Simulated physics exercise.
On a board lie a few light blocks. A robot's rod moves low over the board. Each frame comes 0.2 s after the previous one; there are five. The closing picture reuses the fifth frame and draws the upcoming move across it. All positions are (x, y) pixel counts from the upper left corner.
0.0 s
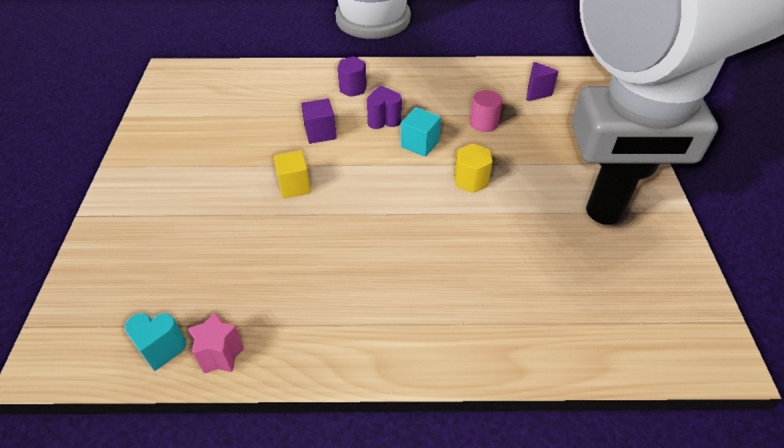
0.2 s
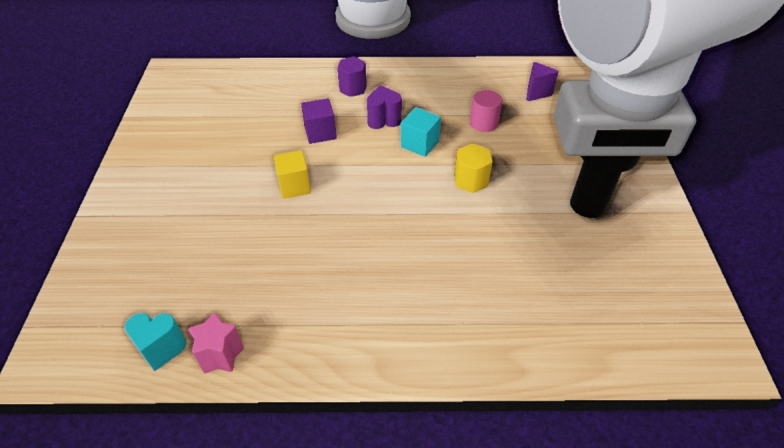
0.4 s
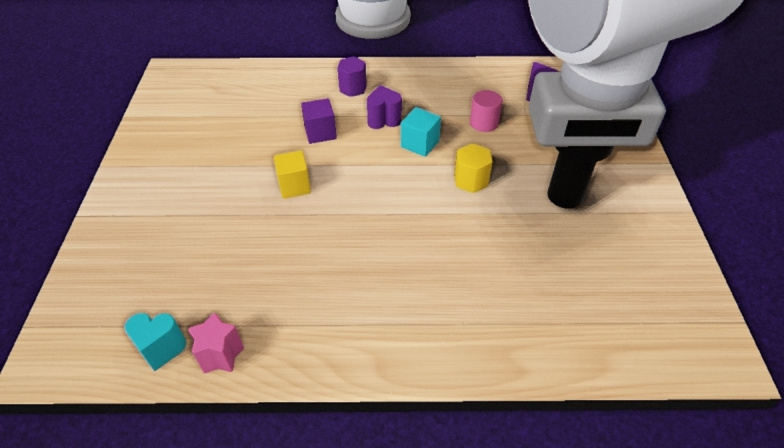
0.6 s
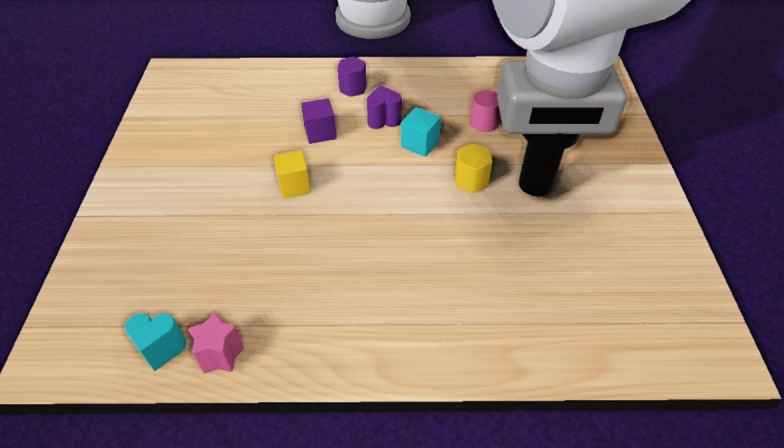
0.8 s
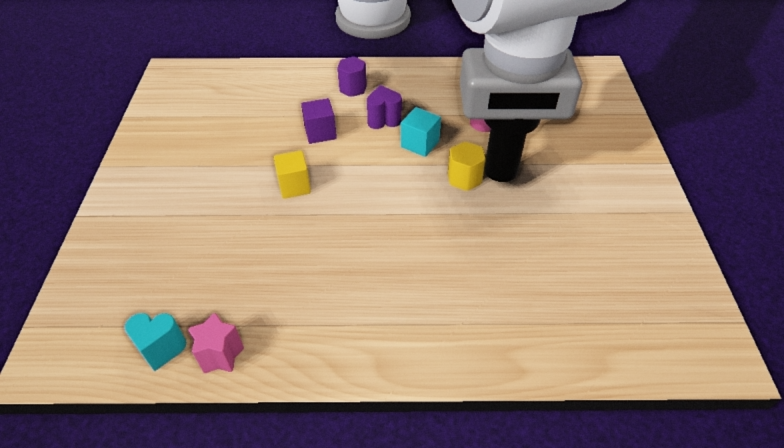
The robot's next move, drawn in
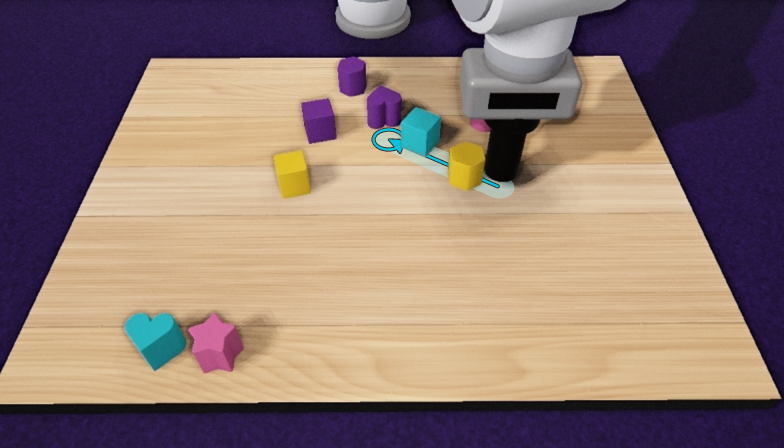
The footage shows a robot arm moving its black rod leftward and slightly away from the viewer over a wooden board of colourful blocks, then nudging a yellow hexagonal block slightly left while the other visible blocks stay still.
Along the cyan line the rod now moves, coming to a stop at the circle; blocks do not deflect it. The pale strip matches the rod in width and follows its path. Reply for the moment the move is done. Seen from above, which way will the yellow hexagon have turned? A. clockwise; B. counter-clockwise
B.
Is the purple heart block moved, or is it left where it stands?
It travels a centimetre or more.
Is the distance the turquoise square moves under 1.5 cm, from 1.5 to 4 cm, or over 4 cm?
Result: Over 4 cm.
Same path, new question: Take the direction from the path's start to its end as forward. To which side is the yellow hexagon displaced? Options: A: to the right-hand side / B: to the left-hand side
Answer: B.
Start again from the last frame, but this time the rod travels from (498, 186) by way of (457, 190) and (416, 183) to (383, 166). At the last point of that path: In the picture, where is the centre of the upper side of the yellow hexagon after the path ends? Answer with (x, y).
For the centre of its top, I'd go with (403, 125).
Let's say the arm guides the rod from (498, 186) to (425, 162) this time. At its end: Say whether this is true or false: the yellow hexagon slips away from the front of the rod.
False
Drawn move, in a line from (498, 186) to (389, 139).
The first path, step by step. One third of the way, rod (461, 154); turquoise square (419, 118), turned 15° clockwise; yellow hexagon (427, 143), turned 25° anticlockwise.
Two thirds of the way, rod (423, 138); turquoise square (408, 112), turned 35° clockwise; yellow hexagon (395, 140), turned 90° anticlockwise.
At the end, rod (389, 124); purple square still; purple heart block (375, 83), turned 40° anticlockwise; turquoise square (394, 96), turned 65° clockwise; yellow hexagon (387, 139), turned 115° anticlockwise.
